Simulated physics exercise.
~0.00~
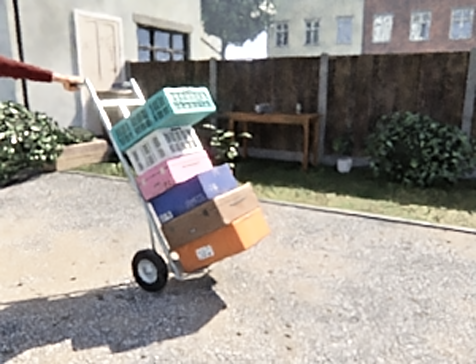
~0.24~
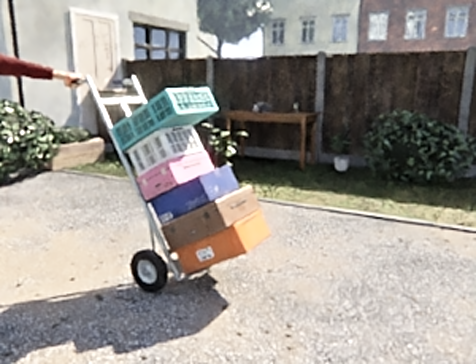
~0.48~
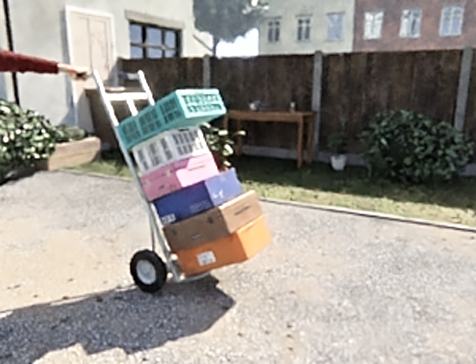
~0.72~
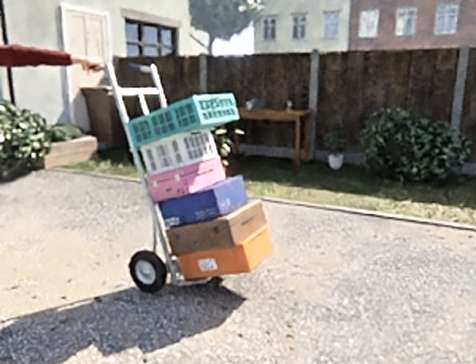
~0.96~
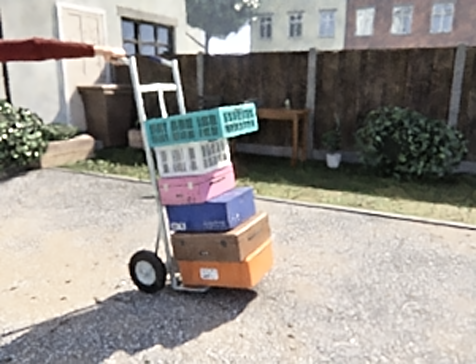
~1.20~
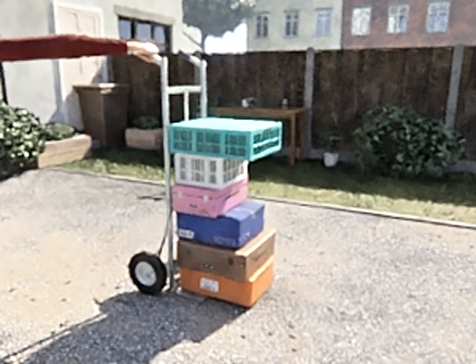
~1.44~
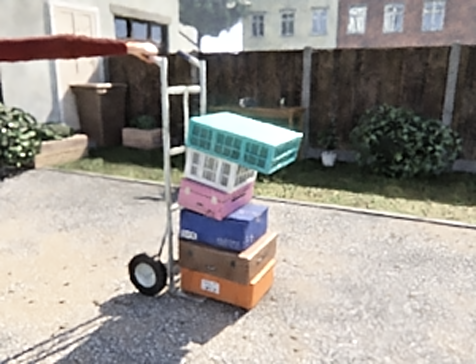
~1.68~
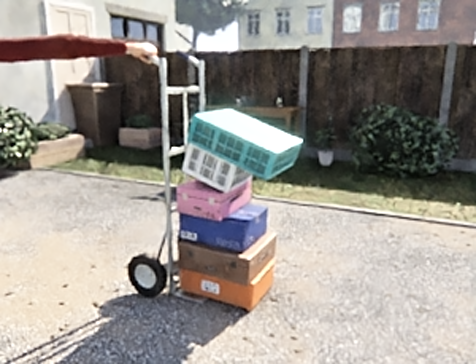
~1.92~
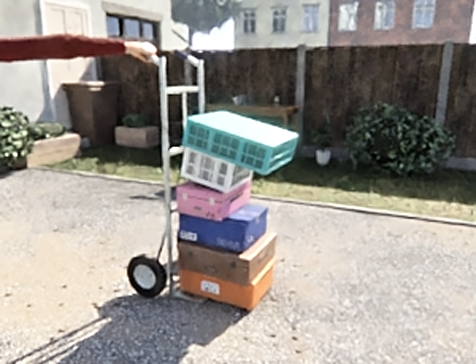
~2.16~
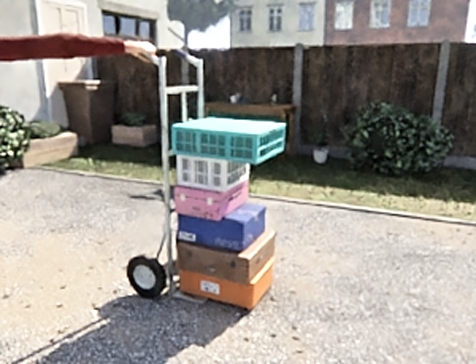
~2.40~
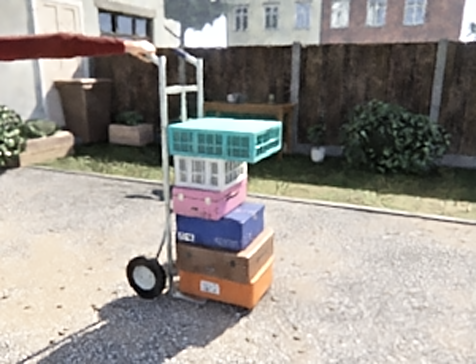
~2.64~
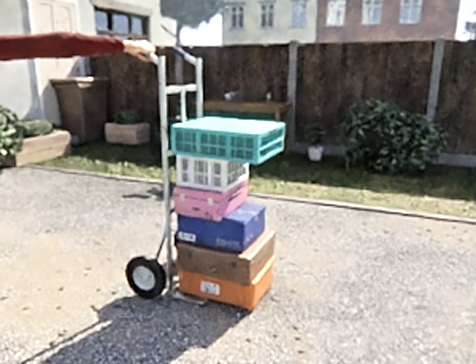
Red-sleeved arm swinging a tilted hand truck upright, the turquoise and white crates on top tipping right, then settling back, stack standing.
